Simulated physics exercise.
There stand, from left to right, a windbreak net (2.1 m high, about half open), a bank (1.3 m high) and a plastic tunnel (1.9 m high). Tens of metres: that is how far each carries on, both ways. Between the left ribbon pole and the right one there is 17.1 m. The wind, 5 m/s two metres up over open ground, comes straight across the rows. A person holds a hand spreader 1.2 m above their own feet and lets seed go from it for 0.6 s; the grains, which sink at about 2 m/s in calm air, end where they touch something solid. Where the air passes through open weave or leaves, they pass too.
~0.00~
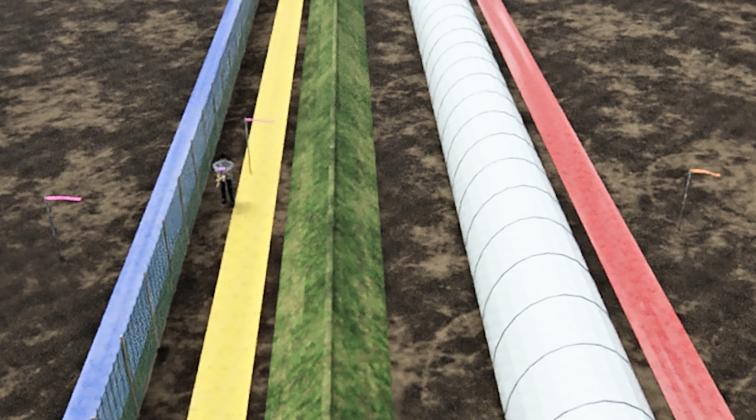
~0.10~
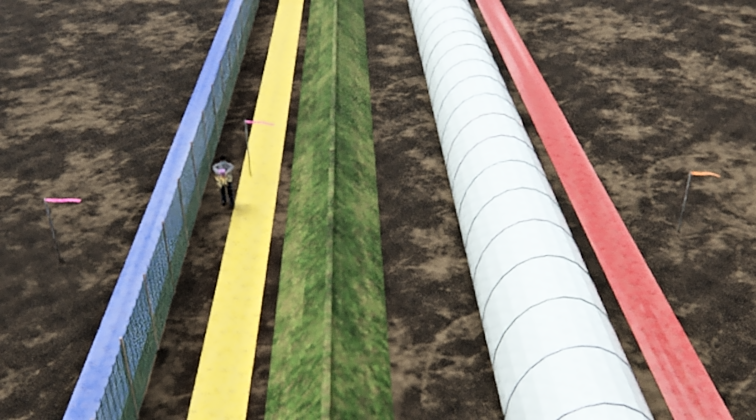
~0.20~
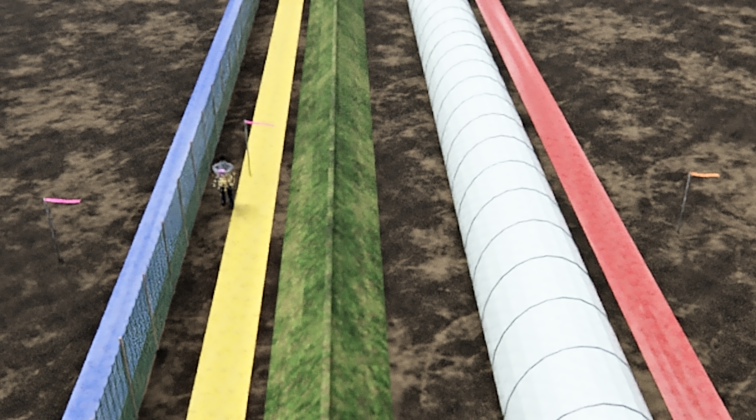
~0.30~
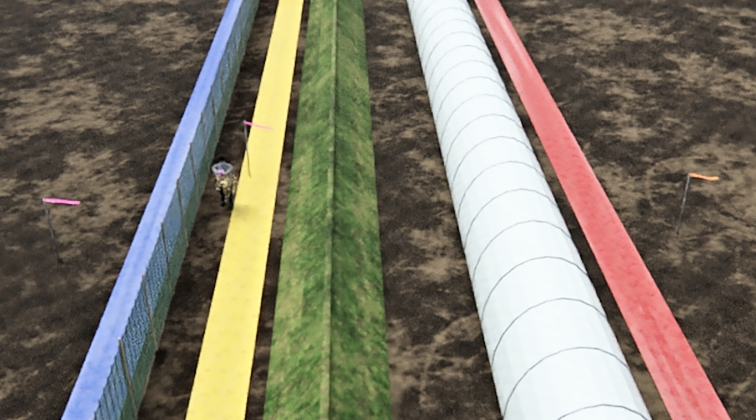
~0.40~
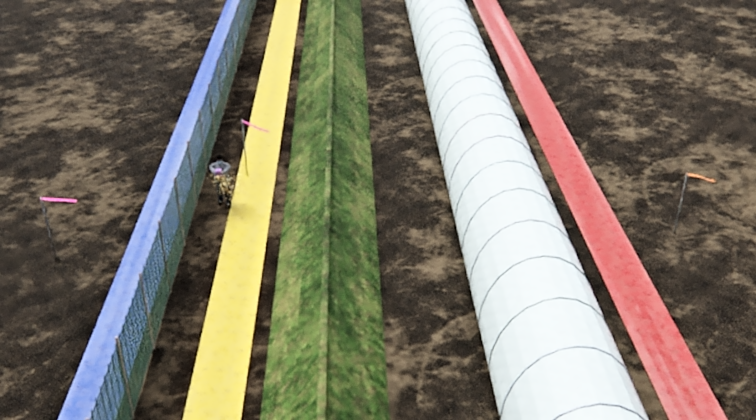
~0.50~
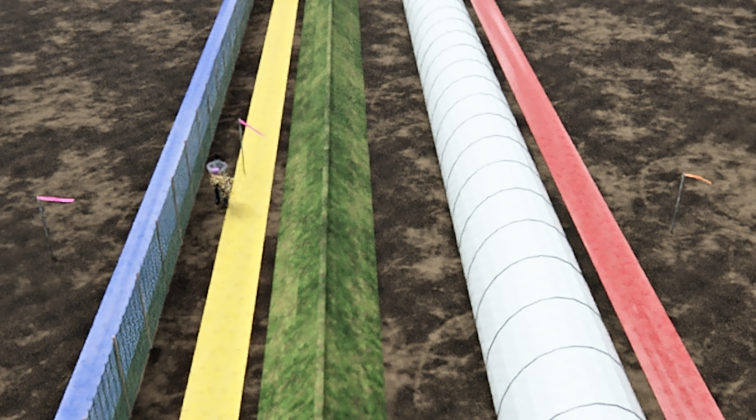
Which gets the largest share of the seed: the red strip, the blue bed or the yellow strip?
The yellow one.
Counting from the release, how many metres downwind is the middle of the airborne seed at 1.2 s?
Around 1.0 metres.
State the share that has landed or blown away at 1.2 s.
About 60 %.
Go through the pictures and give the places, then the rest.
The left ribbon ends at (81, 199), leaning 85 degrees to the right, the seed in the air spans x = 215 to 230 around y = 175 and it comes from (222, 176), in the first frame.
The right ribbon ends at (720, 176), leaning 80 degrees to the right, the seed in the air spans x = 215 to 230 around y = 180, the yellow one passes (248, 242), the blue one passes (155, 244) and the red one passes (607, 232), in the second frame.
The inner ribbon ends at (274, 126), leaning 80 degrees to the right, the seed in the air spans x = 220 to 235 around y = 180 and the top of the windbreak net crosses (188, 152), in the third frame.
The left ribbon ends at (80, 203), leaning 85 degrees to the right, the seed in the air spans x = 215 to 240 around y = 185, the yellow one passes (255, 198), the blue one passes (170, 200) and the red one passes (584, 191), in the fourth frame.
The right ribbon ends at (715, 181), leaning 75 degrees to the right and the seed in the air spans x = 215 to 240 around y = 185, in the fifth frame.
The inner ribbon ends at (264, 136), leaning 55 degrees to the right, the seed in the air spans x = 215 to 245 around y = 185 and the top of the bank crosses (325, 173), in the sixth frame.
After 1.2 s, 49 % lies on the yellow strip, 0 % on the blue bed and 0 % on the red strip; 58 % has touched down or left; the middle of what still flies is 0.5 m above the low ground, near (255, 198).
After 2.0 s, 64 % lies on the yellow strip, 0 % on the blue bed and 0 % on the red strip; 96 % has touched down or left.
After 3.5 s, 64 % lies on the yellow strip, 0 % on the blue bed and 0 % on the red strip; 100 % has touched down or left.
After 8.0 s, 64 % lies on the yellow strip, 0 % on the blue bed and 0 % on the red strip; 100 % has touched down or left.
After 45.0 s, 64 % lies on the yellow strip, 0 % on the blue bed and 0 % on the red strip; 100 % has touched down or left.
